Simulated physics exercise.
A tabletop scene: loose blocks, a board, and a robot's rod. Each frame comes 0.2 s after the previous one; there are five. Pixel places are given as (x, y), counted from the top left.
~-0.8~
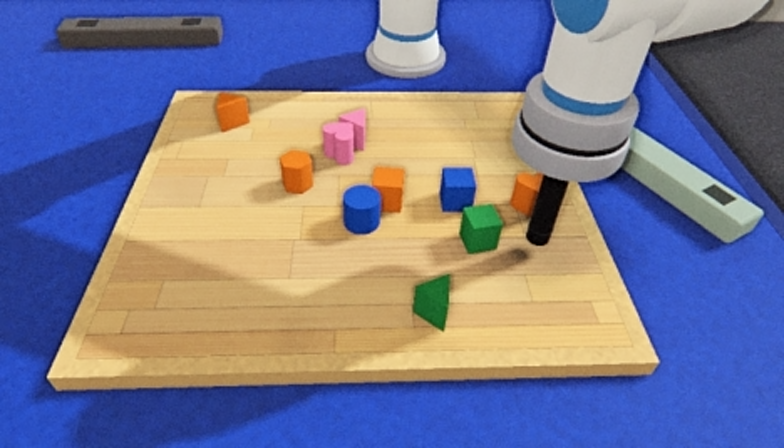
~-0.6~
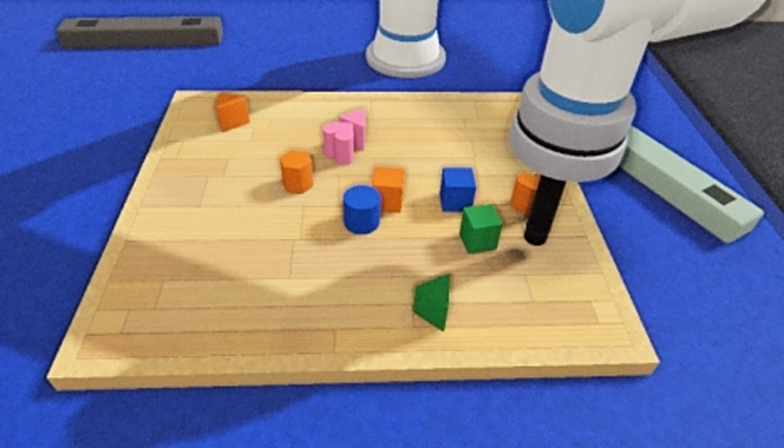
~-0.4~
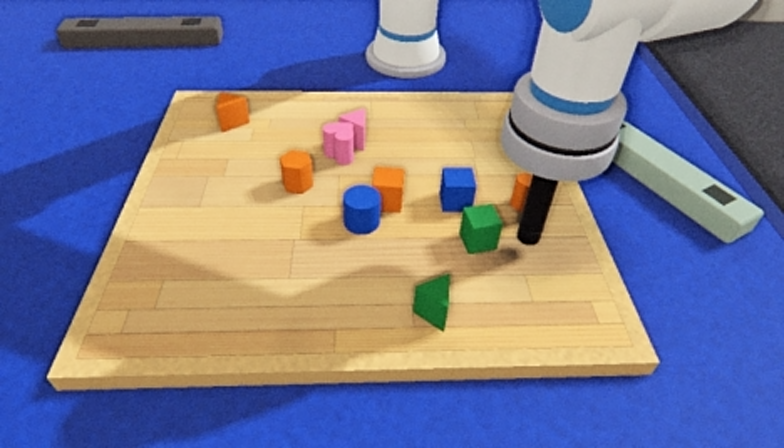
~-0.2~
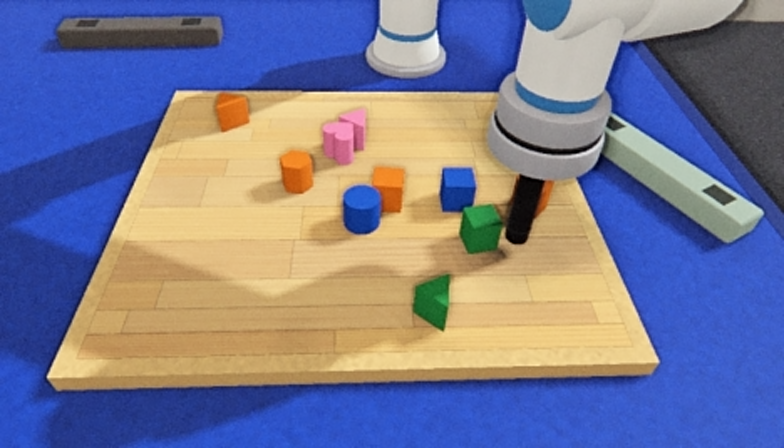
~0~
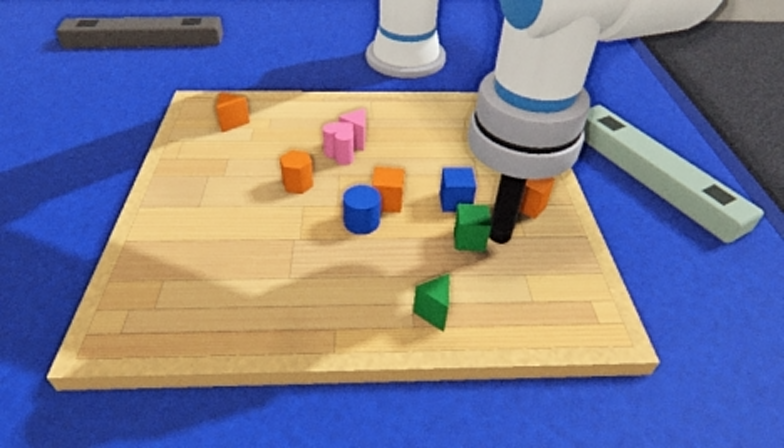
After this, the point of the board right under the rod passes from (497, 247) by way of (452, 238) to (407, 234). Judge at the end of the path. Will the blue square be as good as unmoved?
In short: Yes.
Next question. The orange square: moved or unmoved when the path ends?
From what I can tell, it won't keep its place.
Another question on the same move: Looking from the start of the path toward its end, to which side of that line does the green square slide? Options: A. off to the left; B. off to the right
Option B.
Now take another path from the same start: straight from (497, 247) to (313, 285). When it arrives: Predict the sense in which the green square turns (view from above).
It turns clockwise.
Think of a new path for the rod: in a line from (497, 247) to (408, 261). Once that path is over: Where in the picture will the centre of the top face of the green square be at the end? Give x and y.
Pixel (445, 209).
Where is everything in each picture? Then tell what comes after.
In the first picture, rod's lower end (537, 239); orange square (388, 177); blue square (459, 177); green square (483, 216).
In the second picture, rod (535, 239); blocks still.
In the third picture, rod (528, 238); blocks still.
In the fourth picture, rod (516, 238); blocks still.
In the fifth picture, rod (499, 237); orange square (388, 177); blue square (459, 177); green square (474, 214).
What follows on the original path. One third of the way, rod (468, 230); green square (446, 204), turned 20° clockwise.
Two thirds of the way, rod (437, 226); green square (421, 196), turned 55° clockwise.
At the end, rod (408, 223); orange square (384, 171); blue square still; green square (407, 190), turned 85° clockwise.
